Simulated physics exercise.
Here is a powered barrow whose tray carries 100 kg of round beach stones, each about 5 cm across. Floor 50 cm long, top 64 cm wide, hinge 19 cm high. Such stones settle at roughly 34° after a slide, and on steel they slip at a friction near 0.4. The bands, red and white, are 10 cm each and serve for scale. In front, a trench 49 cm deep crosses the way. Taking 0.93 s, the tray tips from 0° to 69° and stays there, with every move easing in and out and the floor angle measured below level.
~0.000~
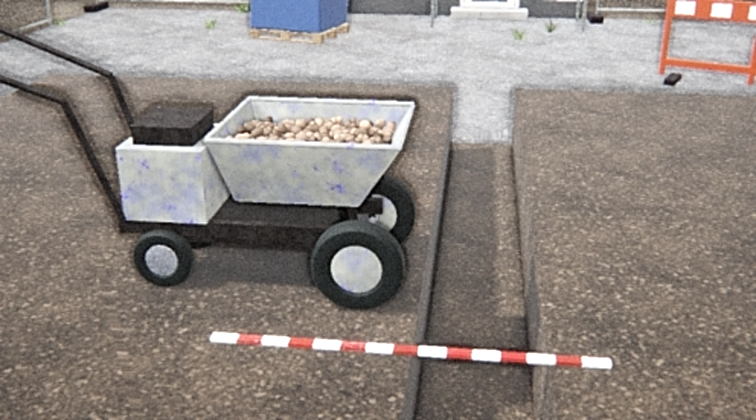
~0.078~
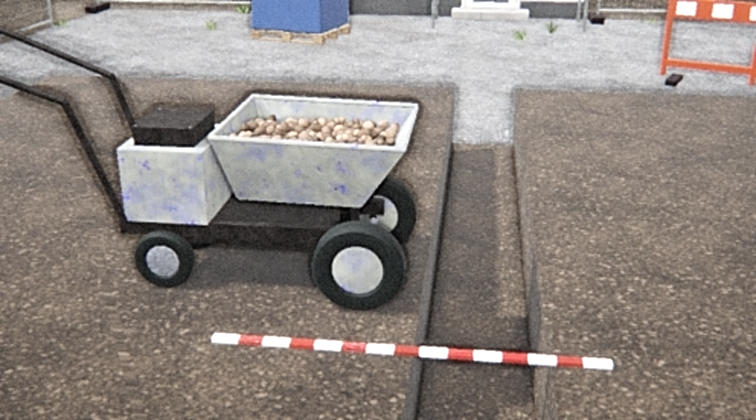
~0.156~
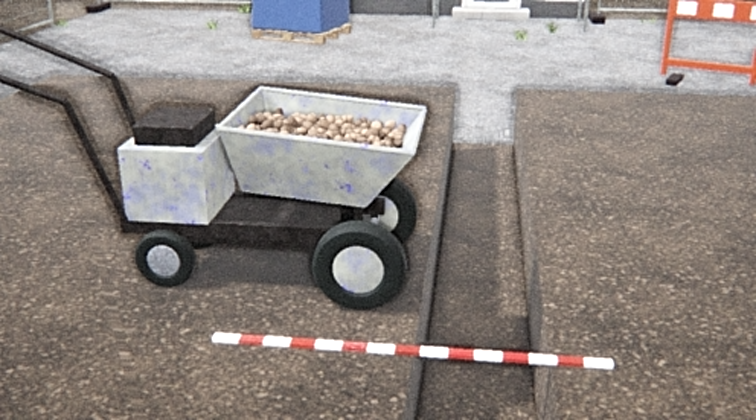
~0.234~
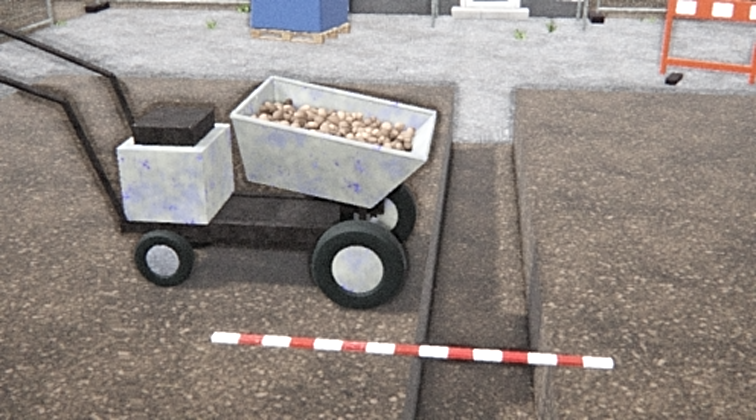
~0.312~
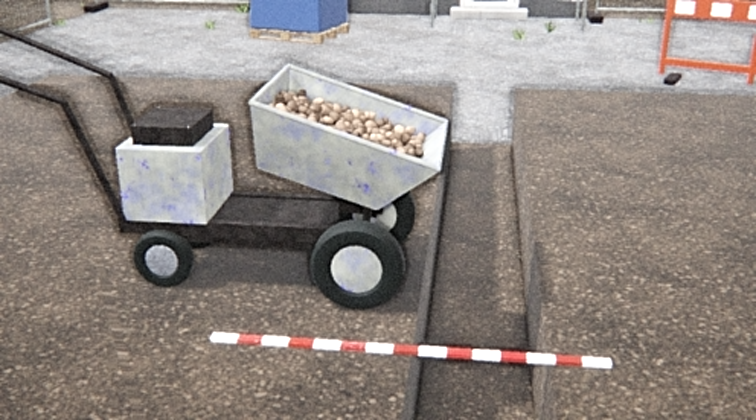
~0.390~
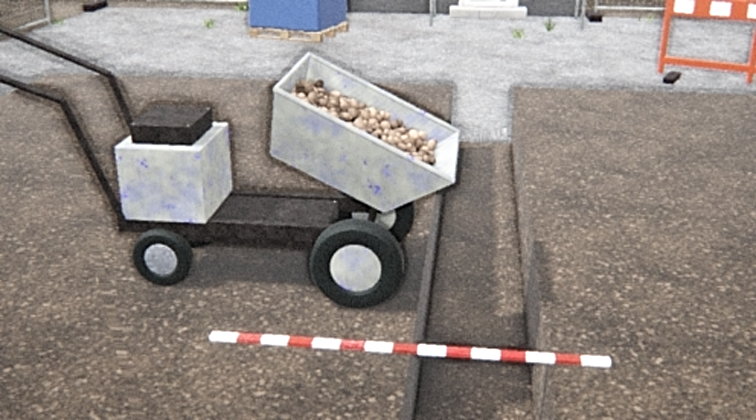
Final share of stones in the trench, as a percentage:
61 per cent.
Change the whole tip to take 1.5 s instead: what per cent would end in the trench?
With that timing, about 75 per cent.
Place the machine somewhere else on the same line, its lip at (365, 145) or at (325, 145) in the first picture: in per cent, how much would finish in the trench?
It'd be around 90 per cent and after that around 100 per cent.
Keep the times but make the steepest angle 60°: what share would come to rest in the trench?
Around 45 per cent would finish in the trench.
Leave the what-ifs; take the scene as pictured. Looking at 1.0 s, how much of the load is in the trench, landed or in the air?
About 20 per cent by then.
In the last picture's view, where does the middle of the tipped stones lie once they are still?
Roughly at (521, 362).
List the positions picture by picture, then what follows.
In the first picture, the tray is at 0°, its lip at (400, 148); the top of the load is at (312, 127).
In the second picture, the tray is at 1°, its lip at (404, 150); the top of the load is at (302, 126); the stones move at 0.3 m/s on average.
In the third picture, lip at (413, 154), floor tilted 5°, highest stones at (296, 120); the stones move at 0.5 m/s on average.
In the fourth picture, the tray is at 11°, its lip at (425, 160); the top of the load is at (292, 112); the stones move at 0.7 m/s on average.
In the fifth picture, the tray is at 18°, its lip at (439, 169); the top of the load is at (294, 102); the stones move at 0.8 m/s on average.
In the sixth picture, the tray is at 26°, its lip at (454, 181); the top of the load is at (309, 90); the stones move at 0.9 m/s on average.
After 0.7 s the floor is at 58°; 100 % in the tray; the foremost stones are at (485, 215).
After 1.0 s the floor is at 69°; 64 % in the tray, 21 % in the trench, 15 % past the trench; the foremost stones are at (590, 297).
After 1.4 s the floor is at 69°; 29 % in the tray, 33 % in the trench, 39 % past the trench; the foremost stones are at (709, 298).
After 3.3 s the floor is at 69°; 0 % in the tray, 61 % in the trench, 39 % past the trench; the foremost stones are past the picture's edge.
